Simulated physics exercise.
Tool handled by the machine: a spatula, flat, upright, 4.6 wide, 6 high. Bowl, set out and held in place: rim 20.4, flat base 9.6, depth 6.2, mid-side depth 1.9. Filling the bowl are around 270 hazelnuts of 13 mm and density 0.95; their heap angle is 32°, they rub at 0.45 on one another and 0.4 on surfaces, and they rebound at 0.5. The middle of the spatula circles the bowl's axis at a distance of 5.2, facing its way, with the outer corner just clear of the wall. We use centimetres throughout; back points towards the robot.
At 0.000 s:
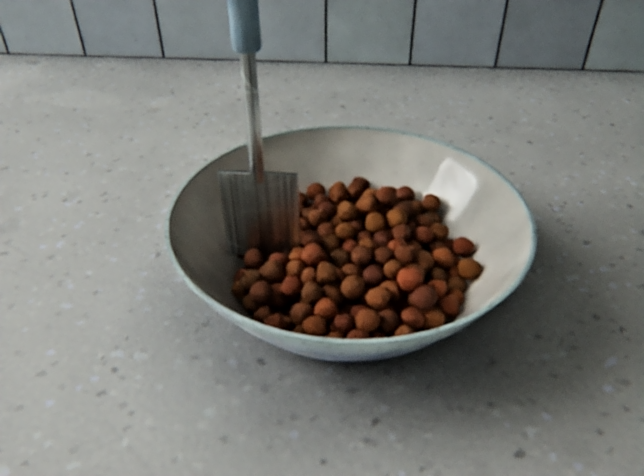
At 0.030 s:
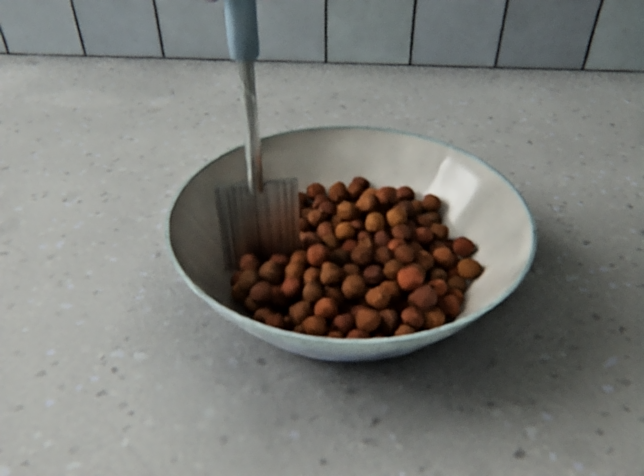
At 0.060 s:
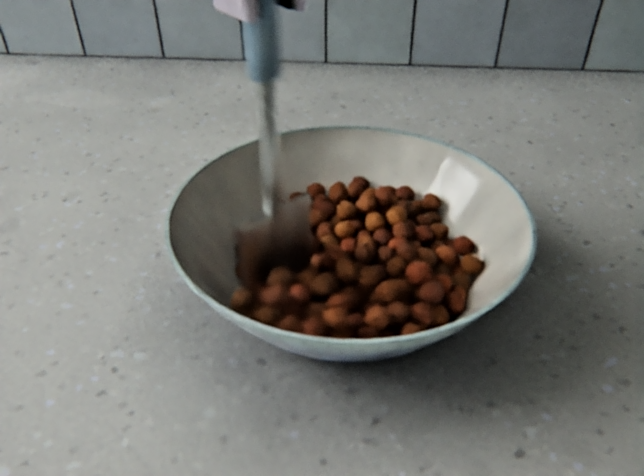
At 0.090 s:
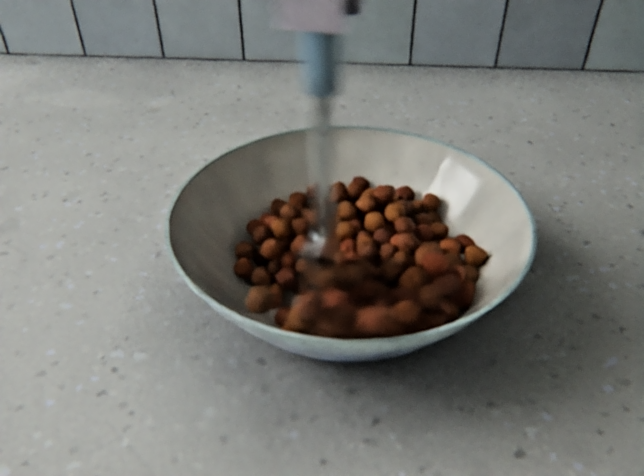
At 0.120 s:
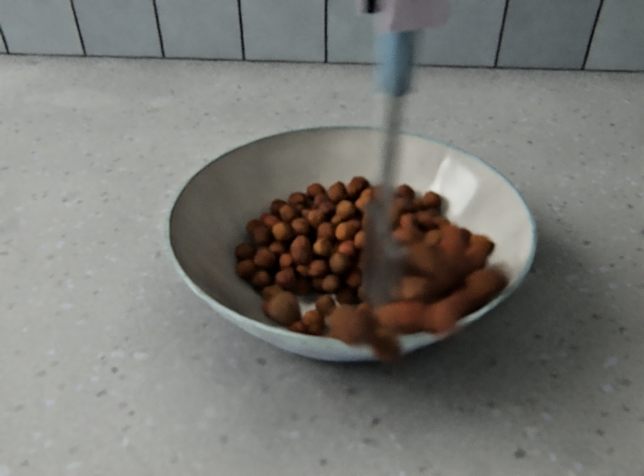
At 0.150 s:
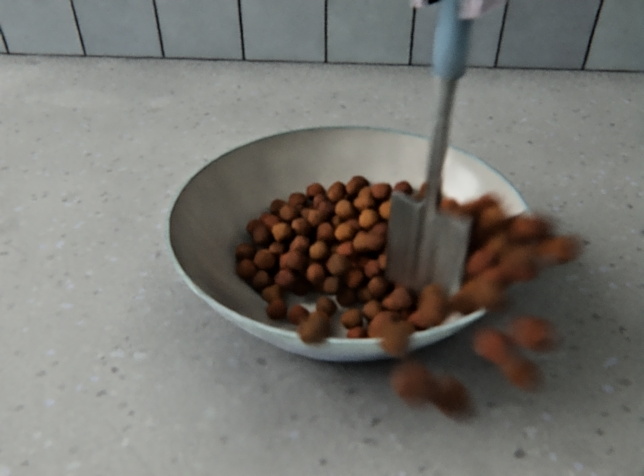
A spatula sweeps around a white bowl of brown balls, flinging several over the right rim.
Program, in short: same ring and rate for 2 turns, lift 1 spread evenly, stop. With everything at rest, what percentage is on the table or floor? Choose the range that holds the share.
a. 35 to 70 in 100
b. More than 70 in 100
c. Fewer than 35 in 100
a, 35 to 70 in 100.
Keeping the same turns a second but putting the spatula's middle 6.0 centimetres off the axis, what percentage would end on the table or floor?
Roughly 25 percent, I'd expect.
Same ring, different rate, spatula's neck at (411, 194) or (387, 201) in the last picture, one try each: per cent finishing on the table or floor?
Near 40 per cent for the first, near 35 per cent for the second.
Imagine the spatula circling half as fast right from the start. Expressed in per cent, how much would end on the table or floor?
15 %.
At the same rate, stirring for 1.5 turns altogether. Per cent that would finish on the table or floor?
Roughly 45 percent would end up there.
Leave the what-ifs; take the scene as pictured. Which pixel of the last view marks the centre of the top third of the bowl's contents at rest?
Roughly at pixel (317, 253).
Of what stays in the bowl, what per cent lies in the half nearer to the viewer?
50 %.
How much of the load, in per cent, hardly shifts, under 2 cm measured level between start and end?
About 10 percent.
After 0.35 s, 6° round, highest piece 14 above the table; 170 in the bowl, 35 on the table or floor, 64 in flight or on the tool.
After 0.55 s, 227° round, highest piece 10 above the table; 142 in the bowl, 111 on the table or floor, 16 in flight or on the tool.
After 0.85 s, 0° round, highest piece 4 above the table; 142 in the bowl, 127 on the table or floor.
After 1.55 s, 0° round, highest piece 3 above the table; 142 in the bowl, 127 on the table or floor.
In the end, 142 in the bowl, 127 on the table or floor. That is 47 % on the table or floor.
